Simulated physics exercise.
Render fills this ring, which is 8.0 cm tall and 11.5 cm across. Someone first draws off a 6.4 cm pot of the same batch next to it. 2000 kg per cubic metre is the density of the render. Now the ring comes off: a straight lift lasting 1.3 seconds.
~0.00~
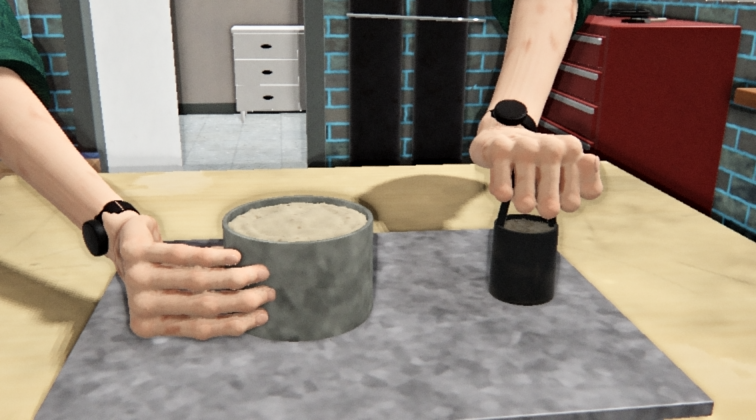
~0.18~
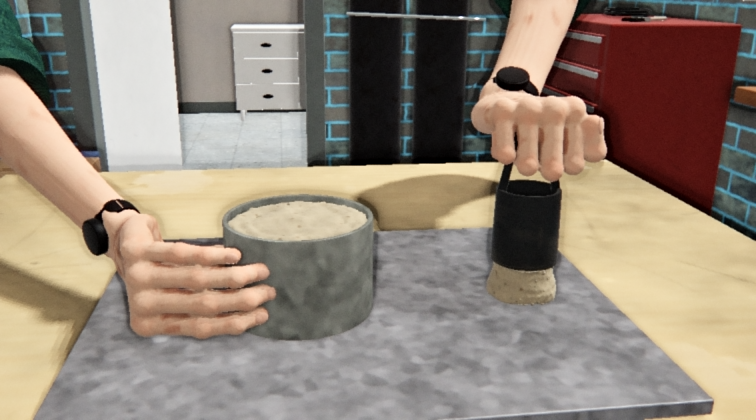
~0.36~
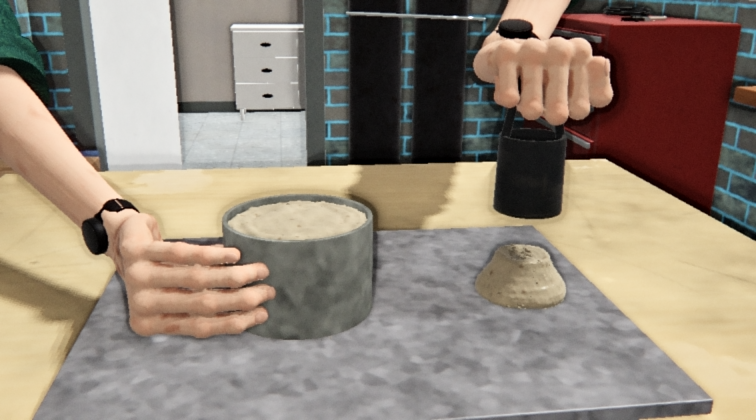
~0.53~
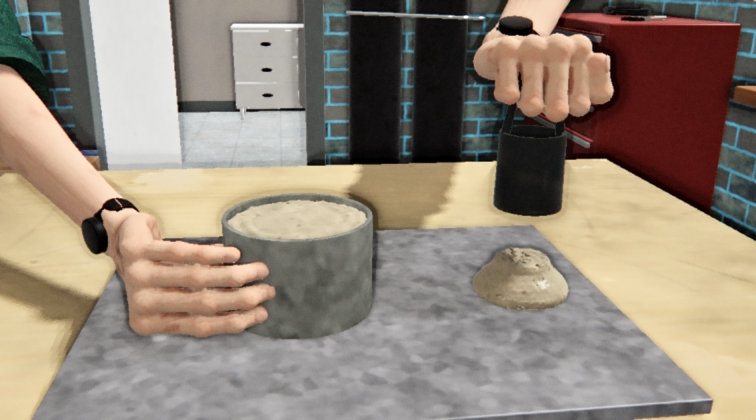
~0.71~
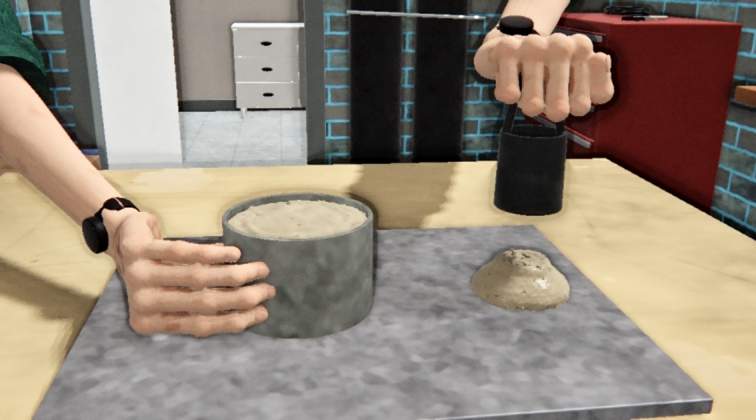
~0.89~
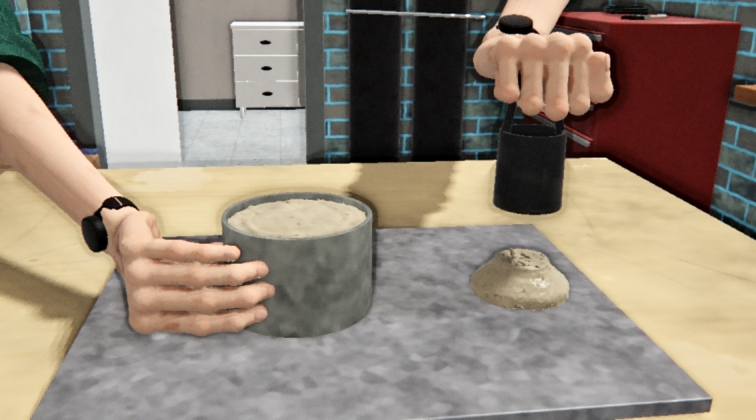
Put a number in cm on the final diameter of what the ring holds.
Estimate: Some 20.1 cm.
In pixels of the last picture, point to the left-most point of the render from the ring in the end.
I'd point to somewhere near (179, 314).
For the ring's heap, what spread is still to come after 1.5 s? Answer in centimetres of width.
Near 3.0 centimetres.
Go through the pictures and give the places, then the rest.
In the first picture, middle of the pot's mouth at (526, 226), still down; middle of the ring's top at (298, 220), not yet moved.
In the second picture, middle of the pot's mouth at (529, 191), raised 3.1 cm; middle of the ring's top at (299, 219), not yet moved.
In the third picture, middle of the pot's mouth at (533, 138), raised 7.8 cm; what the pot left 3.8 cm high and 8.0 cm wide, top at (523, 257); middle of the ring's top at (298, 218), not yet moved.
In the fourth picture, middle of the pot's mouth at (533, 135), raised 8.0 cm; what the pot left 3.4 cm high and 8.6 cm wide, top at (523, 261); middle of the ring's top at (298, 218), not yet moved.
In the fifth picture, middle of the pot's mouth at (533, 135), raised 8.0 cm; what the pot left 3.2 cm high and 8.8 cm wide, top at (523, 262); middle of the ring's top at (298, 217), not yet moved.
In the sixth picture, middle of the pot's mouth at (533, 134), raised 8.0 cm; what the pot left 3.1 cm high and 8.9 cm wide, top at (522, 262); middle of the ring's top at (298, 216), not yet moved.
After 1.2 s, the ring is up 1.7 cm; the render has come down 0.2 cm to 7.8 cm and is 13 cm wide.
After 1.5 s, the ring is up 4.6 cm; the render has come down 2.5 cm to 5.5 cm and is 17 cm wide.
After 1.9 s, the ring is up 8.5 cm; the render has come down 3.9 cm to 4.1 cm and is 20 cm wide.
After 2.3 s, the ring is clear; the render has come down 4.0 cm to 4.0 cm and is 20 cm wide.
After 2.9 s, at rest, the ring is clear; the render has come down 4.0 cm to 4.0 cm and is 20 cm wide.
